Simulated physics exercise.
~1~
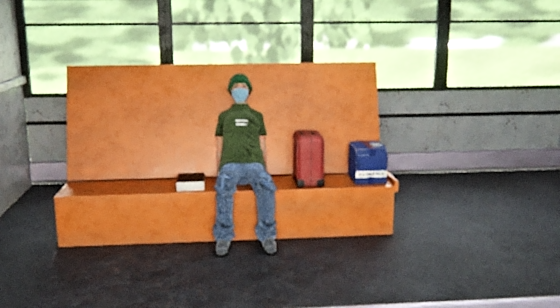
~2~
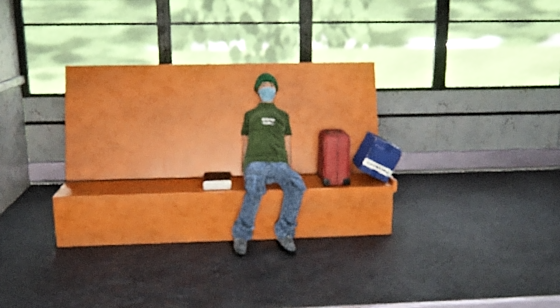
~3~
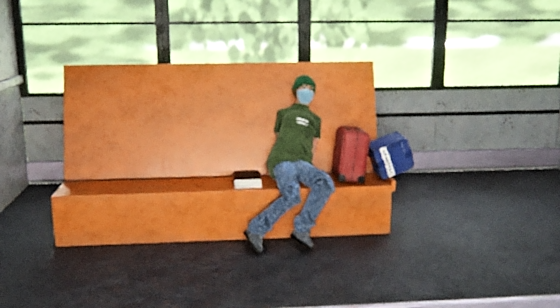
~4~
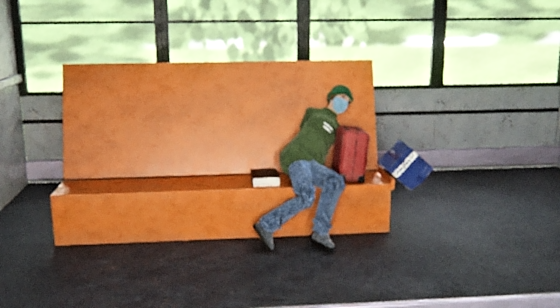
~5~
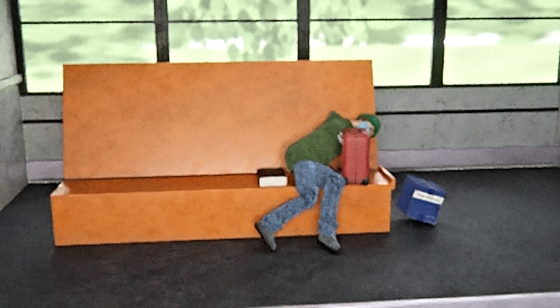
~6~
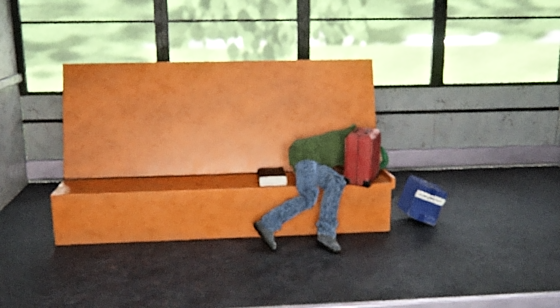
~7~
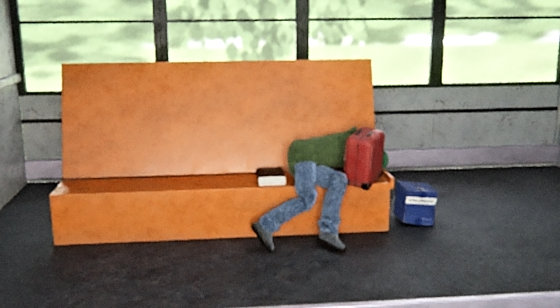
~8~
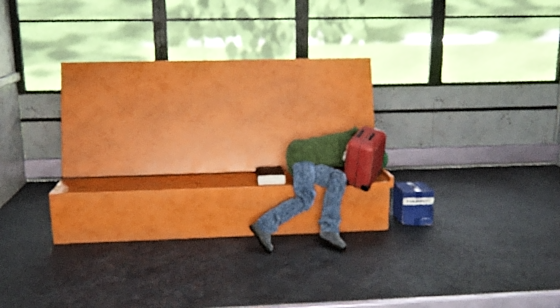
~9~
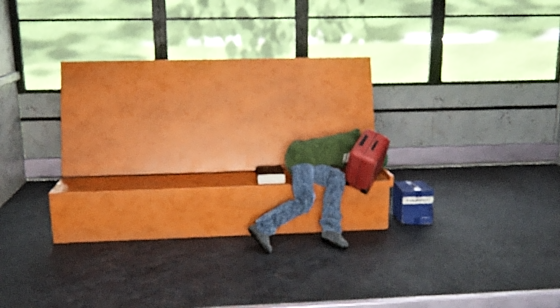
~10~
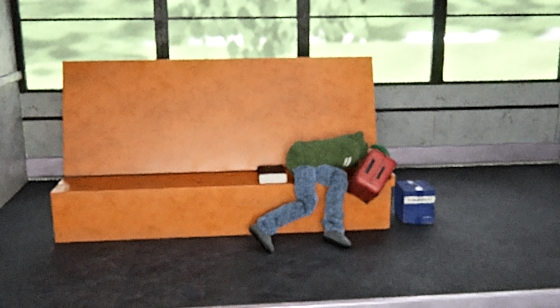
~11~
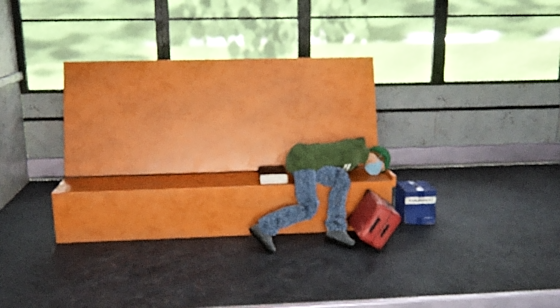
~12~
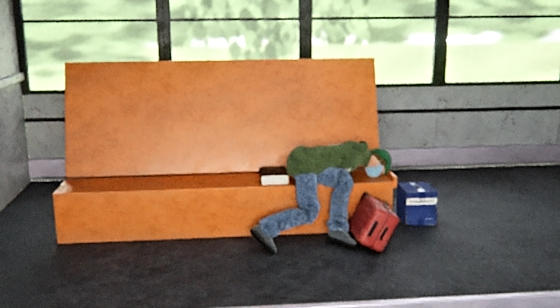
A masked figure in a green cap, green shirt and jeans sits slumped in the middle of a long orange bench, seen from the front beneath wide windows. A small black-and-white item rests to the left, with a red case and a blue bag to the right. Everything slides right, and the blue bag tips over the bench end and lands upside down on the dark floor. The figure topples right behind the red case, which leans, then falls to the floor. The figure ends slumped sideways, hips still on the seat, the small item beside them.
